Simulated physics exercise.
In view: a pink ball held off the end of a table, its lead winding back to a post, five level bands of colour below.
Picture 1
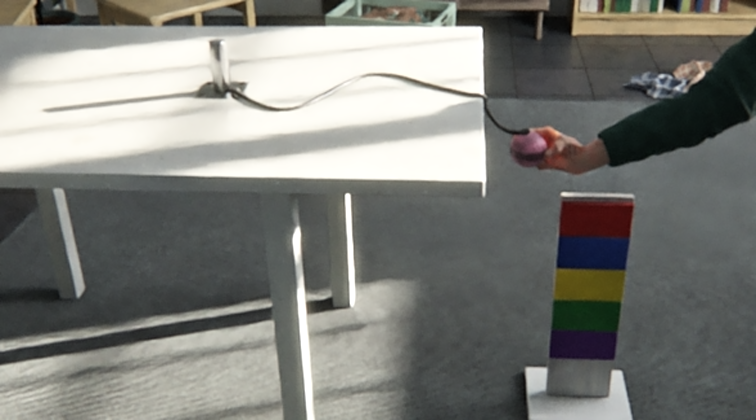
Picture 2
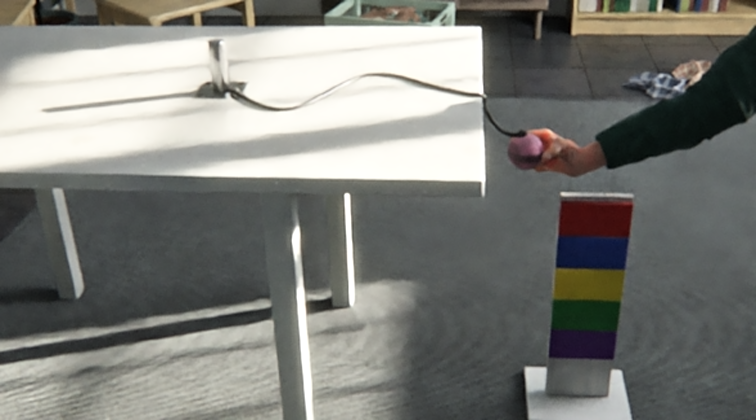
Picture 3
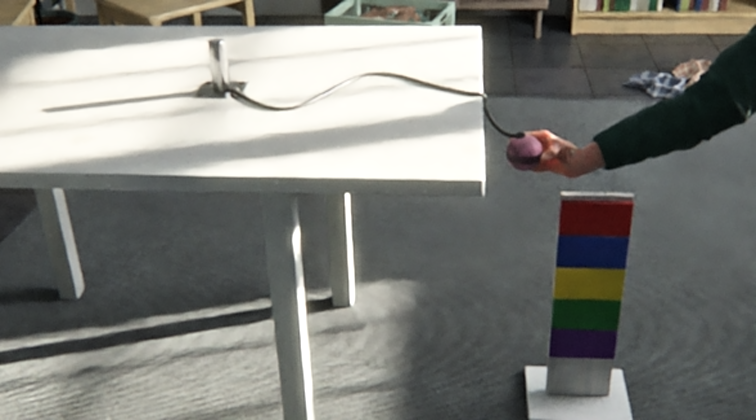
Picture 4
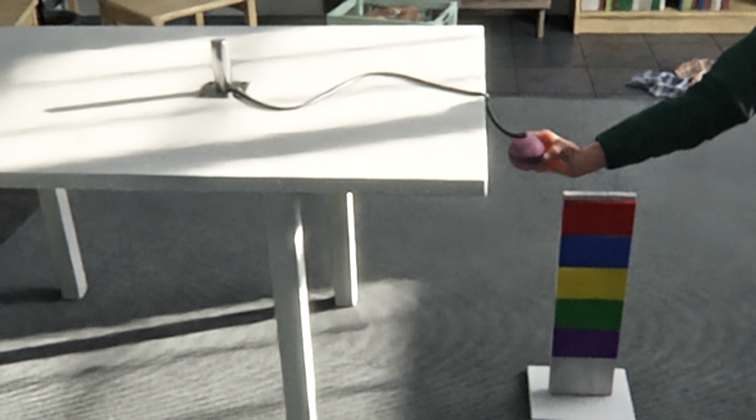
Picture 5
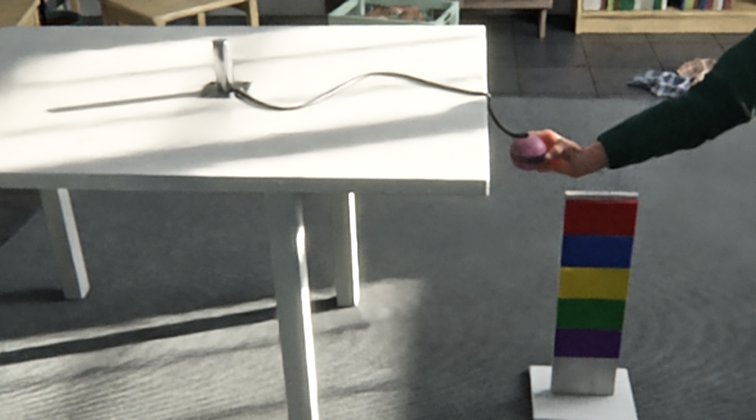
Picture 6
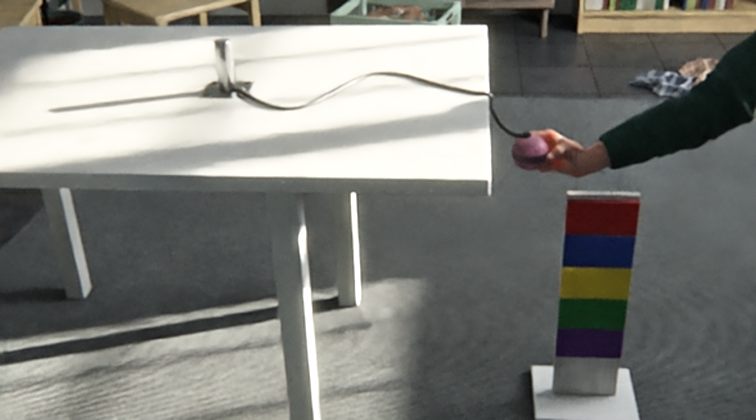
The footage shows a hand holding a pink ball beyond the right end of a white table, a dark cord winding back to a small post, above a stand with five coloured bands; almost nothing moves.
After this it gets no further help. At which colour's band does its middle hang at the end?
The blue band.
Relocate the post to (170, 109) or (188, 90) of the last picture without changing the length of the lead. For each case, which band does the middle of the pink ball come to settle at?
Try one - red; try two - red.
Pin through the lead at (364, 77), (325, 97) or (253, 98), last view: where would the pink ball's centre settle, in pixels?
Try by try, around (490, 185), (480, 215) and (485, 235).
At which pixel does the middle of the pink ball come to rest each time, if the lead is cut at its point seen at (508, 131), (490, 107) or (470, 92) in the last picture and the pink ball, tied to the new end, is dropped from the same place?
Case by case: (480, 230), (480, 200) and (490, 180).
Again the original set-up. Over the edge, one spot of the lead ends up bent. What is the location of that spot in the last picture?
That spot is around (417, 78).
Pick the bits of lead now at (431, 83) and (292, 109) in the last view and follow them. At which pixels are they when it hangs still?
At (489, 117), then (320, 91).
Early on, ball near (516, 243); level with blue.
Midway, ball near (455, 239); level with blue.
Near the end, ball near (489, 246); level with blue.
Finally, ball near (489, 246); level with blue. The lead holds its middle at blue.
